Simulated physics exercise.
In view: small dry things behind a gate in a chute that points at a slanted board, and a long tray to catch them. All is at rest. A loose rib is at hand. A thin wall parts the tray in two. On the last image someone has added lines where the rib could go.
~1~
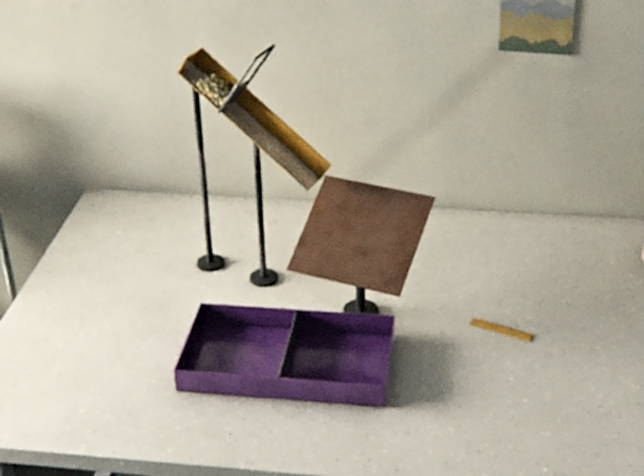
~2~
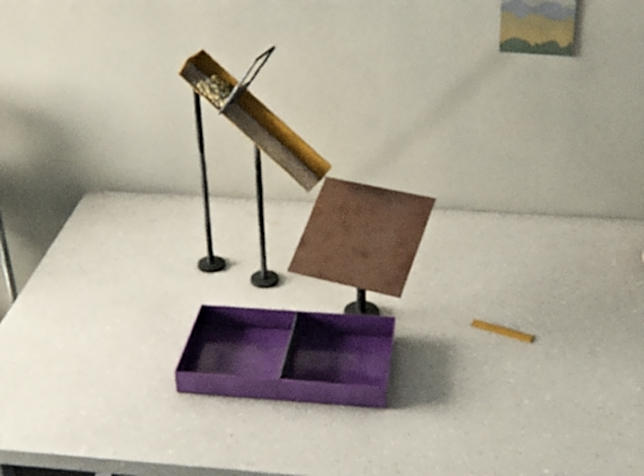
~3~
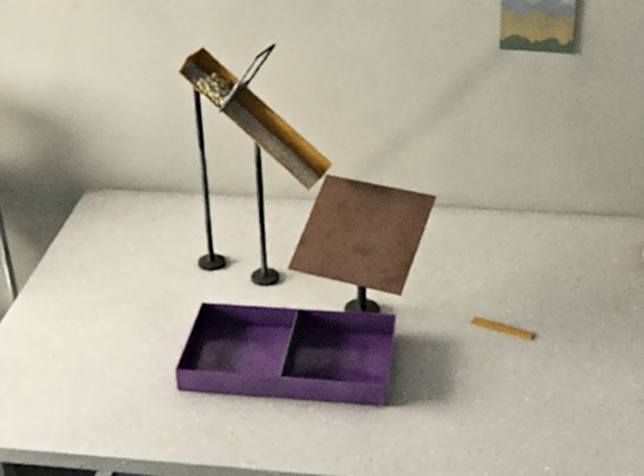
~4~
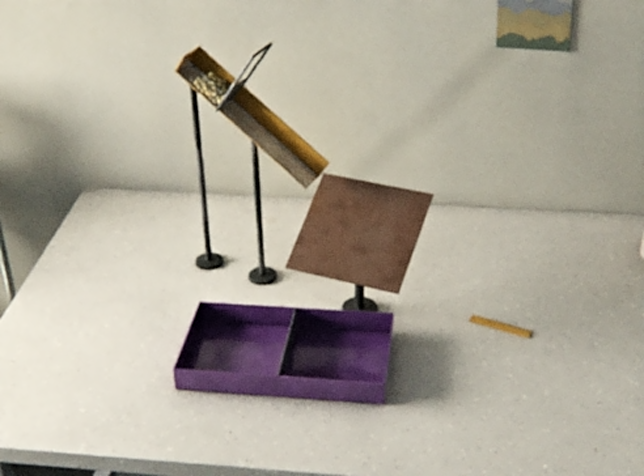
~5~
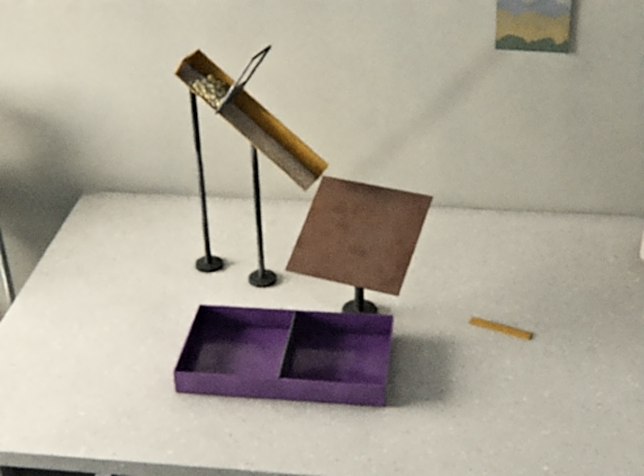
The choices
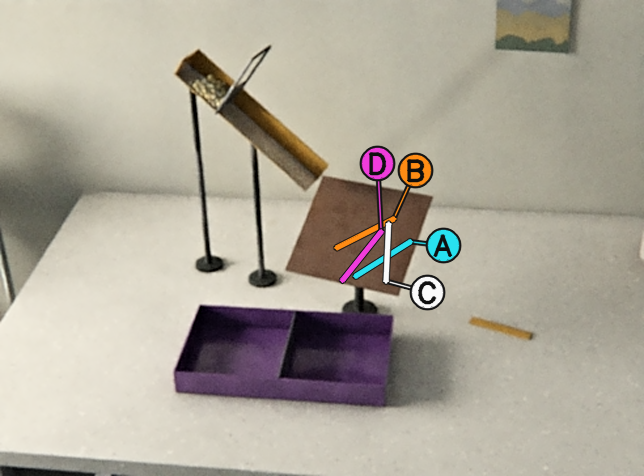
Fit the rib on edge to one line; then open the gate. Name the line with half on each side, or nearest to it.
The answer is line B.
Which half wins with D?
More lands on the right.
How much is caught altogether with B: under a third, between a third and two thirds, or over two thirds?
Line B gives over two thirds.
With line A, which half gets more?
Right.
On the marked copy, line A from (410, 241) to (355, 276); line B from (393, 218) to (336, 247); line C from (388, 223) to (386, 281); line D from (381, 231) to (342, 280).
For line A, of what is caught, just a few in the left half, almost all in the right.
For line B, of what is caught, roughly a third in the left half, roughly two thirds in the right.
For line C, of what is caught, just a few in the left half, almost all in the right.
For line D, of what is caught, about a tenth in the left half, almost all in the right.
